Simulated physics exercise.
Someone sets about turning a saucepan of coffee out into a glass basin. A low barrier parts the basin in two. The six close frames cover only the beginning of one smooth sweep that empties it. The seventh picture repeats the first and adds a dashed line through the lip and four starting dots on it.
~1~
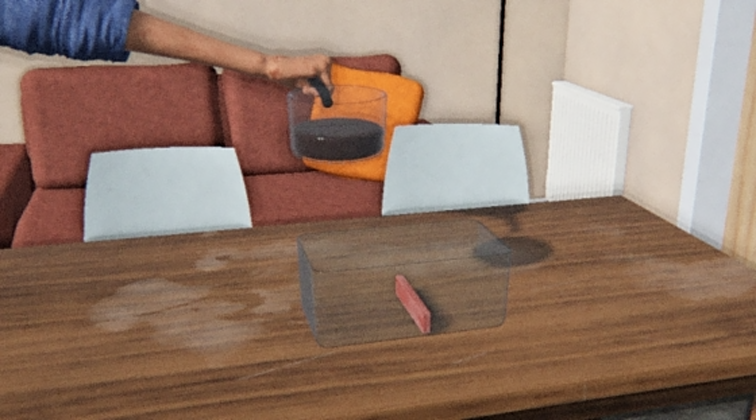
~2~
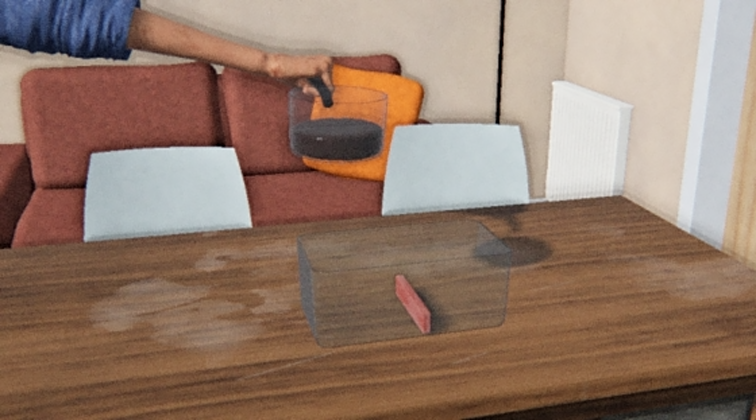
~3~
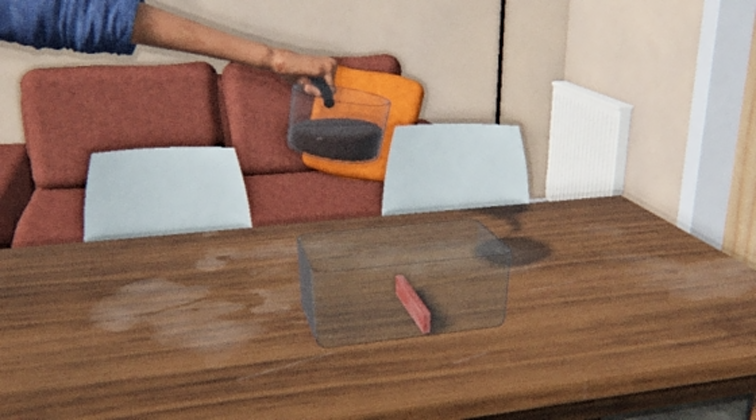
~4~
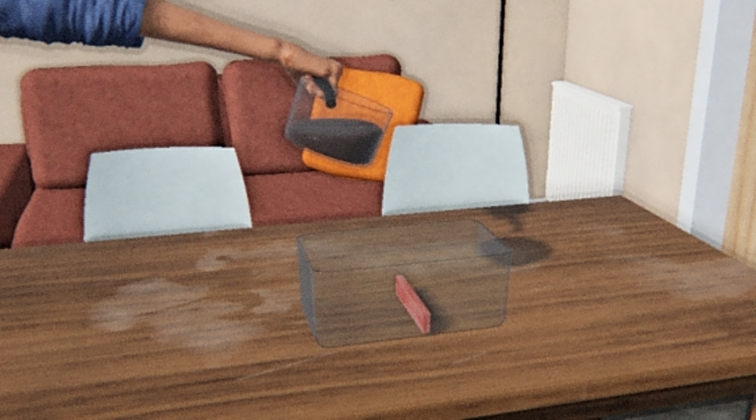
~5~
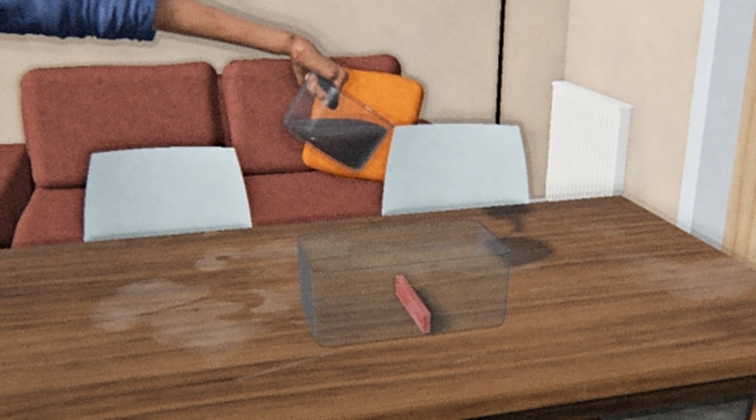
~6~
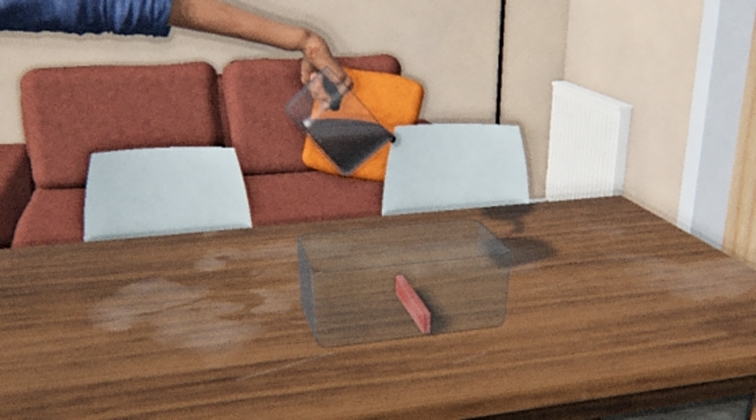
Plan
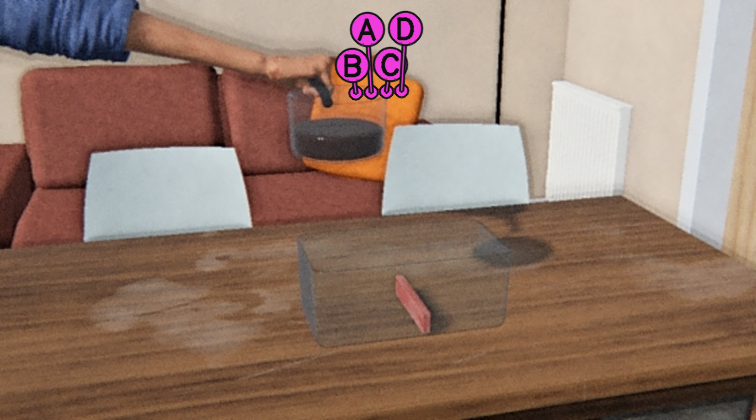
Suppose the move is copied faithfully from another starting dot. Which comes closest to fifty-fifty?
Spot A.
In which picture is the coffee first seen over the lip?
In picture 6.
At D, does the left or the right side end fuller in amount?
The right side.
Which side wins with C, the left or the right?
The right side.
In magenta, A at (371, 92); B at (355, 93); C at (386, 91); D at (401, 90).
Choosing A, about 49 % ends left of the wall and 49 % right of it.
Choosing B, about 86 % ends left of the wall and 12 % right of it.
Choosing C, about 11 % ends left of the wall and 88 % right of it.
Choosing D, about 10 % ends left of the wall and 89 % right of it.
